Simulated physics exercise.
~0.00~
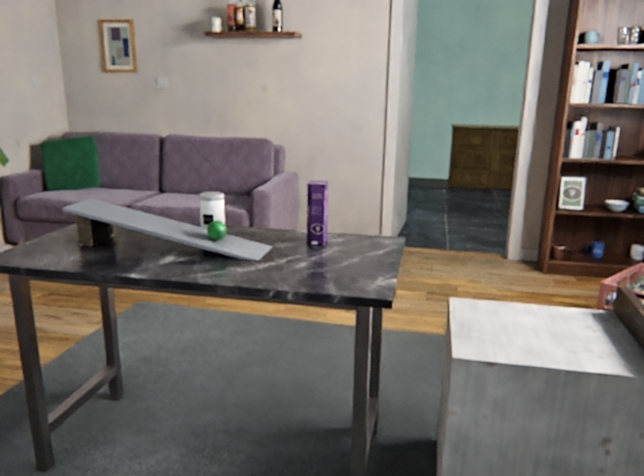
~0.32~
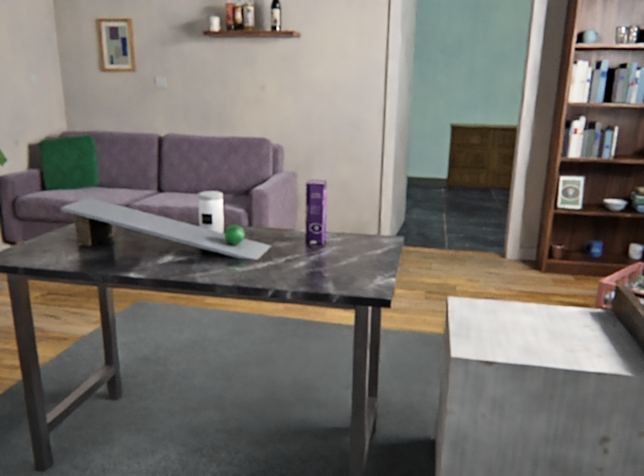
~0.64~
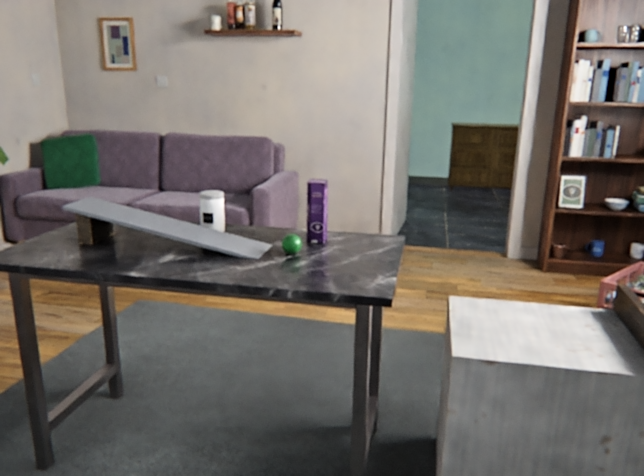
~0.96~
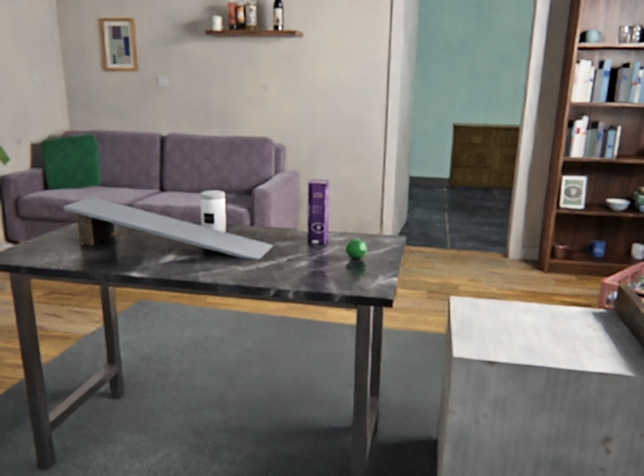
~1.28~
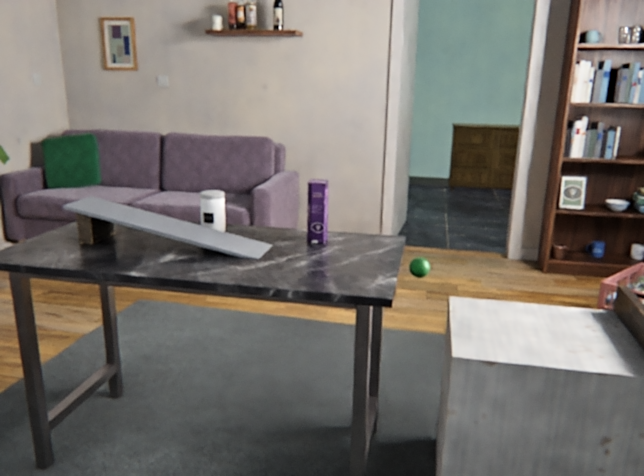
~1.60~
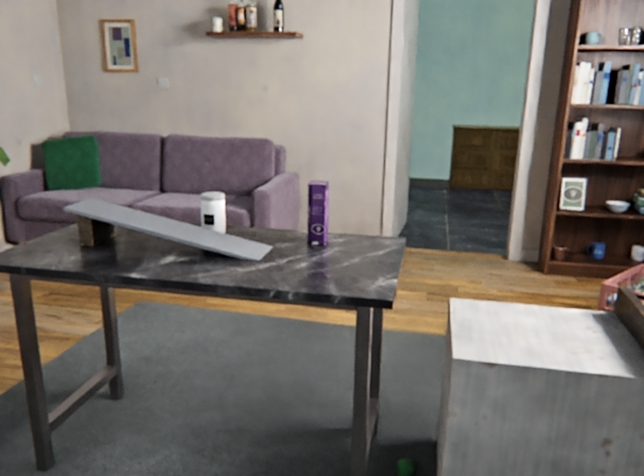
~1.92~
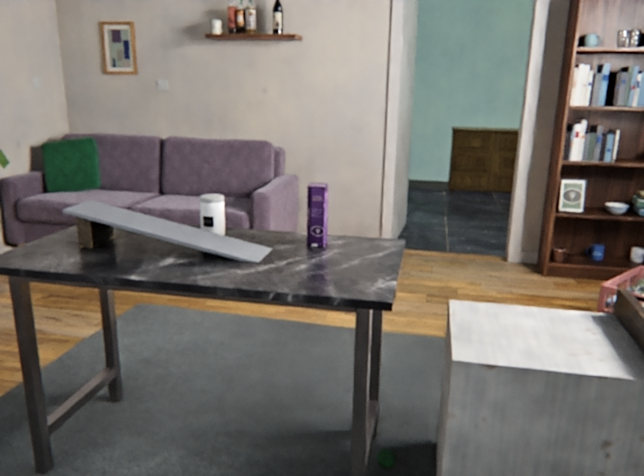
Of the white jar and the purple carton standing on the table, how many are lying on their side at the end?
None of them are lying down. The white jar and the purple carton both still stand upright on the table.
